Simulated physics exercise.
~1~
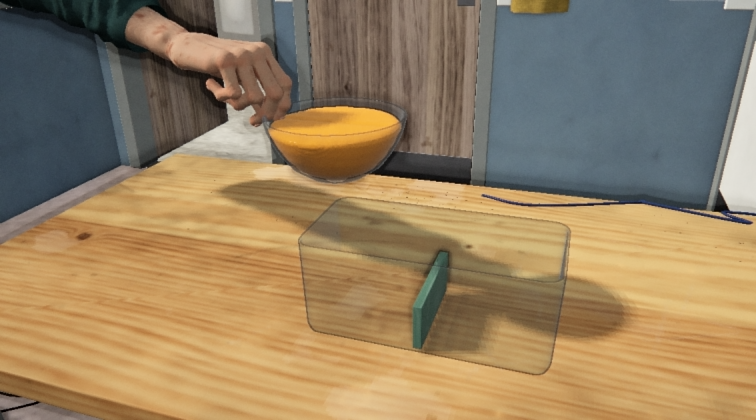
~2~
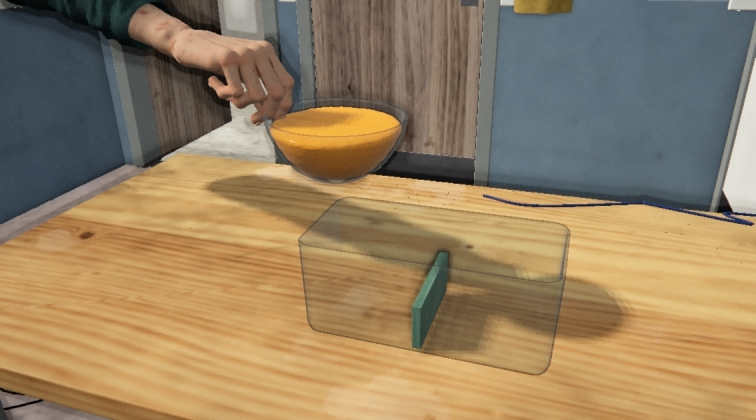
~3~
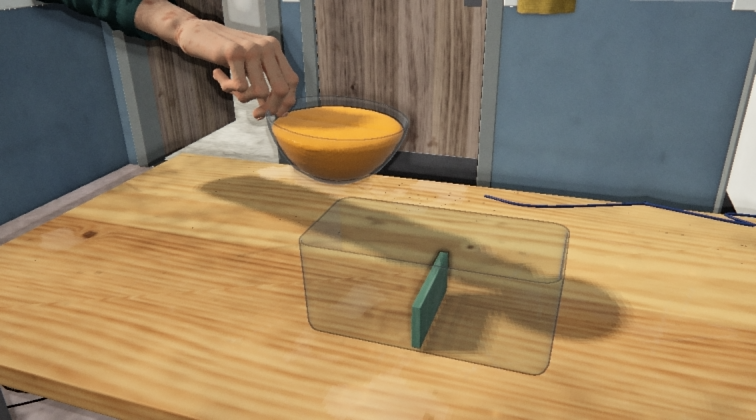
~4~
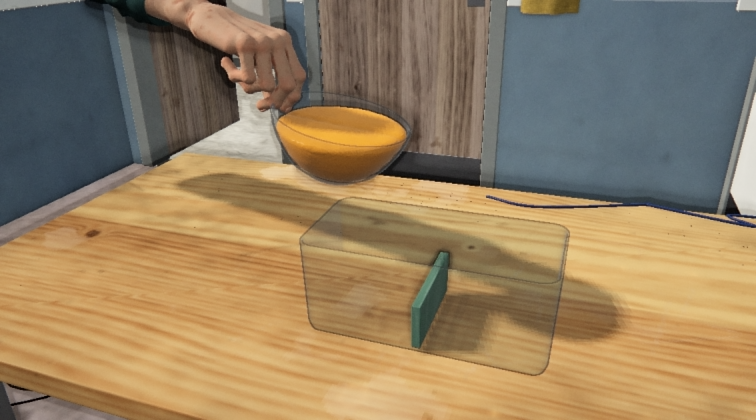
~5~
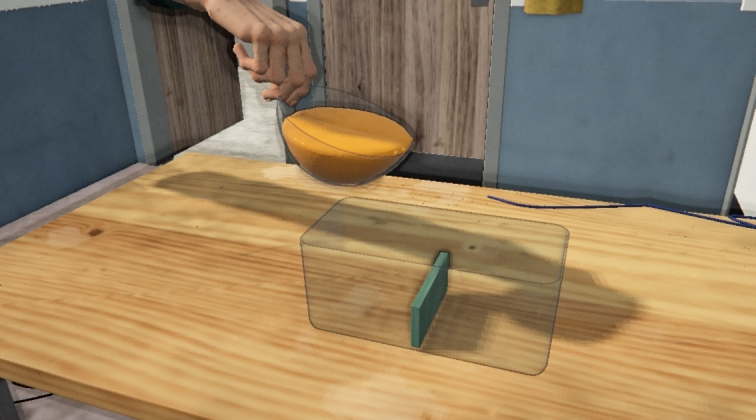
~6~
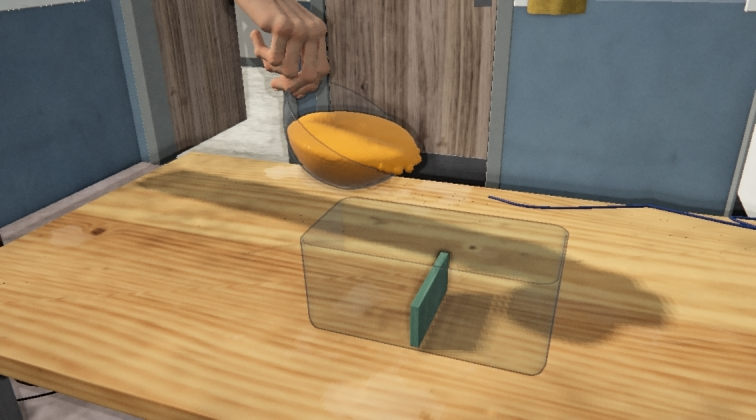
A glass bowl of orange juice, held by a hand above a clear basin with a low green wall inside, tilted gradually to the right until the juice bulged over its lower edge.
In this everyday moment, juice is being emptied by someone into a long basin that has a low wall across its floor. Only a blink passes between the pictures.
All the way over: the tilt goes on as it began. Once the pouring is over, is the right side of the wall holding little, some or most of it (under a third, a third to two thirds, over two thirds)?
It holds some.
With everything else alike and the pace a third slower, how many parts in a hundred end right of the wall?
Near 65 parts in a hundred.
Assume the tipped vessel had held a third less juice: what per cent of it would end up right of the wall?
That works out to some 40 %.
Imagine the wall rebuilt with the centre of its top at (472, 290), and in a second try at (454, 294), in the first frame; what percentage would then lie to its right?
The first placement gives around 10 percent, the second 30 percent.
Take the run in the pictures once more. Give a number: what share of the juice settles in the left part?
Some 45 parts in a hundred.
A moment on, the tilt is 93° and 9 per cent is still to pour, 25 is left of the wall and 46 right of it.
Next, the tilt is 101° and 0 per cent is still to pour, 44 is left of the wall and 45 right of it.
Then the tilt is 101° and 0 per cent is still to pour, 46 is left of the wall and 50 right of it.
Later the tilt is 101° and 0 per cent is still to pour, 46 is left of the wall and 50 right of it.
In the end 46 per cent lies left of the wall, 50 right of it and 3 outside.
